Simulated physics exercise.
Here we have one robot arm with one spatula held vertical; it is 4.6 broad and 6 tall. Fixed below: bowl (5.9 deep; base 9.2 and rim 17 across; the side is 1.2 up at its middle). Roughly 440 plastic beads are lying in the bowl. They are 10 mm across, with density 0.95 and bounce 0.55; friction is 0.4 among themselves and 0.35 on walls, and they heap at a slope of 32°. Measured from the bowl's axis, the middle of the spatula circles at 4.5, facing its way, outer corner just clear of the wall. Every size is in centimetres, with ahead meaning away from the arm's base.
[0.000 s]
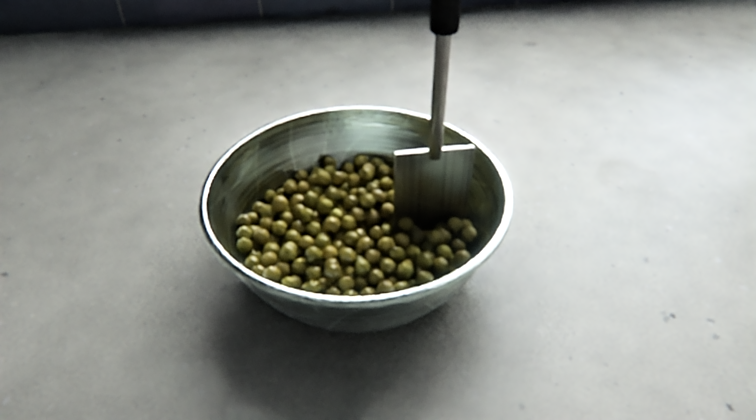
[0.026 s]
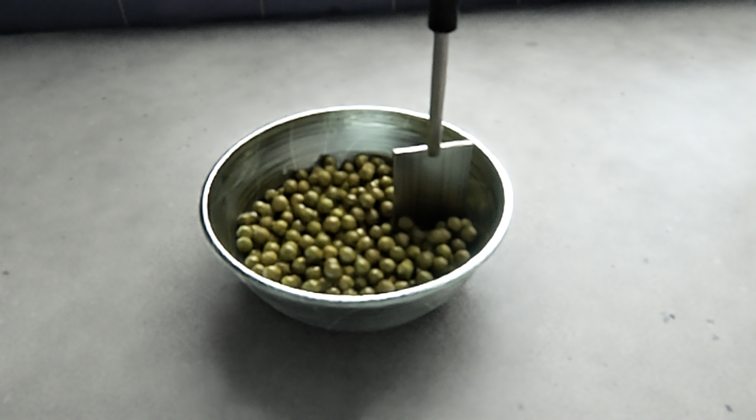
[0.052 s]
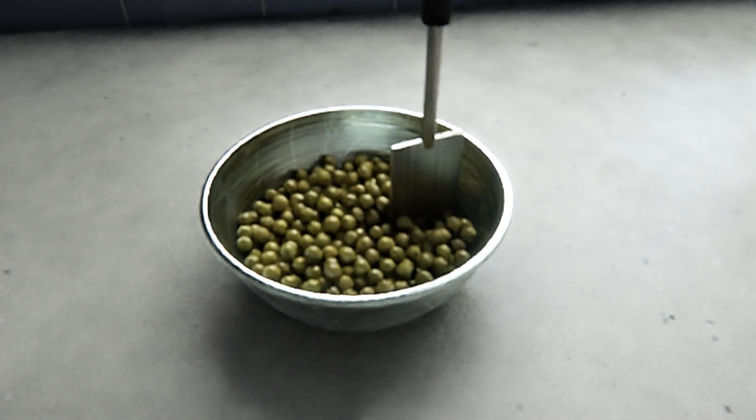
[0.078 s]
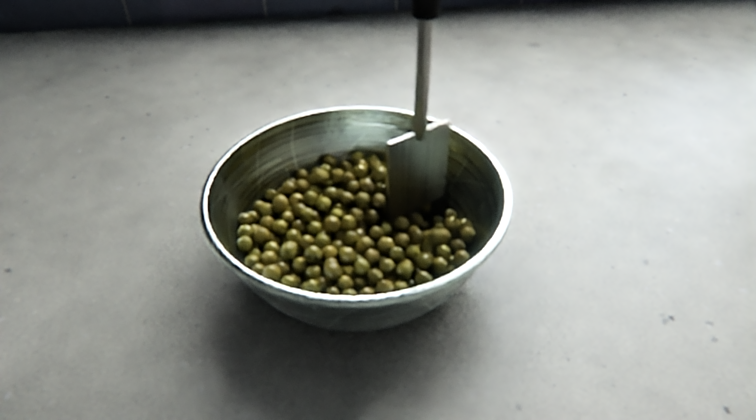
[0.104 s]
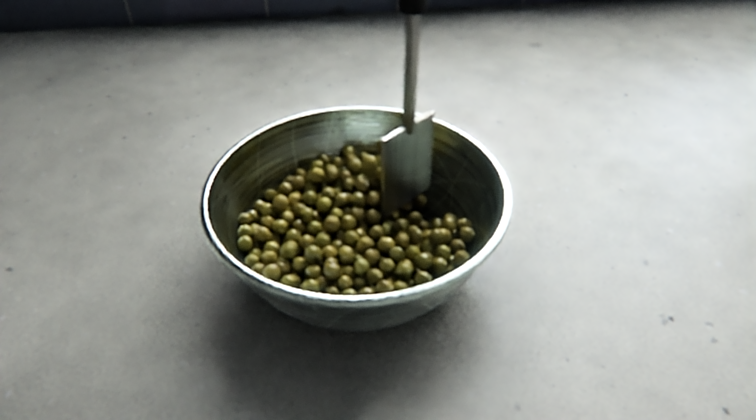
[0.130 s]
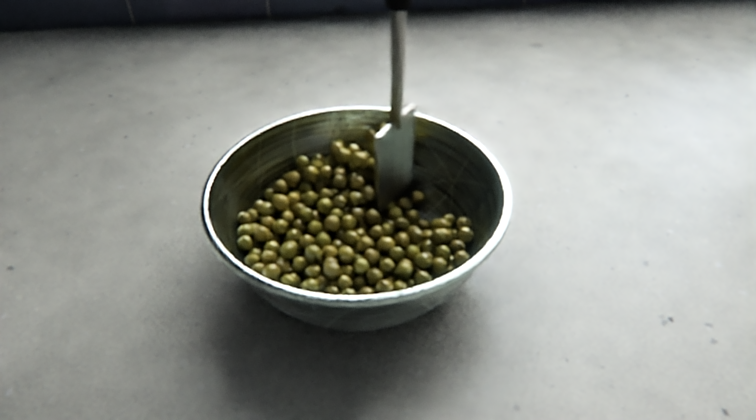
In a metal bowl, a flat spatula sweeps leftward along the back, pushing green beads.
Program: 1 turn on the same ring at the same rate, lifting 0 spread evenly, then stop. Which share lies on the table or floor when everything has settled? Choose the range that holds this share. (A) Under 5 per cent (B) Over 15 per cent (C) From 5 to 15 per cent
C, from 5 to 15 per cent.
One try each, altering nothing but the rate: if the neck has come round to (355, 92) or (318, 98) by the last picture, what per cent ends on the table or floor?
Some 25 and 35 per cent respectively.
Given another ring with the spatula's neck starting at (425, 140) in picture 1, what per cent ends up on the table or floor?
It comes to around 5 percent.
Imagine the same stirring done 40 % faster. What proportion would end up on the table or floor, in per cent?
Estimated share: Near 20 %.
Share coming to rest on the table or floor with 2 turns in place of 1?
20 %.
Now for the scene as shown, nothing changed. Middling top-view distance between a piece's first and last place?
About 6 centimetres.
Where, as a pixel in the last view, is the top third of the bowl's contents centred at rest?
Estimated centre: (402, 176).
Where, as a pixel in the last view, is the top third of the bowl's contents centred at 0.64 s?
Around (432, 237).
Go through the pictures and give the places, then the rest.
The first frame shows the spatula neck at (437, 127), 0° round; upper third of the load around (352, 228), from x 245 to 470, top at y 160; 441 in the bowl.
The second frame shows the spatula neck at (435, 124), 4° round; upper third of the load around (354, 228), from x 245 to 470, top at y 160.
The third frame shows the spatula neck at (430, 116), 15° round; upper third of the load around (354, 225), from x 245 to 470, top at y 160.
The fourth frame shows the spatula neck at (421, 109), 27° round; upper third of the load around (354, 218), from x 245 to 470, top at y 160.
The fifth frame shows the spatula neck at (410, 102), 39° round; upper third of the load around (349, 214), from x 245 to 465, top at y 140.
The sixth frame shows the spatula neck at (397, 98), 51° round; upper third of the load around (347, 207), from x 245 to 465, top at y 130; 441 in the bowl.
After 0.39 s, 171° round, highest piece 8 above the table; 438 in the bowl, 3 in flight or on the tool.
After 0.64 s, 291° round, highest piece 7 above the table; 410 in the bowl, 22 on the table or floor, 9 in flight or on the tool.
After 0.97 s, 0° round, highest piece 6 above the table; 402 in the bowl, 39 on the table or floor.
After 1.67 s, 0° round, highest piece 6 above the table; 402 in the bowl, 39 on the table or floor.
In the end, 402 in the bowl, 39 on the table or floor. That is 9 % on the table or floor.
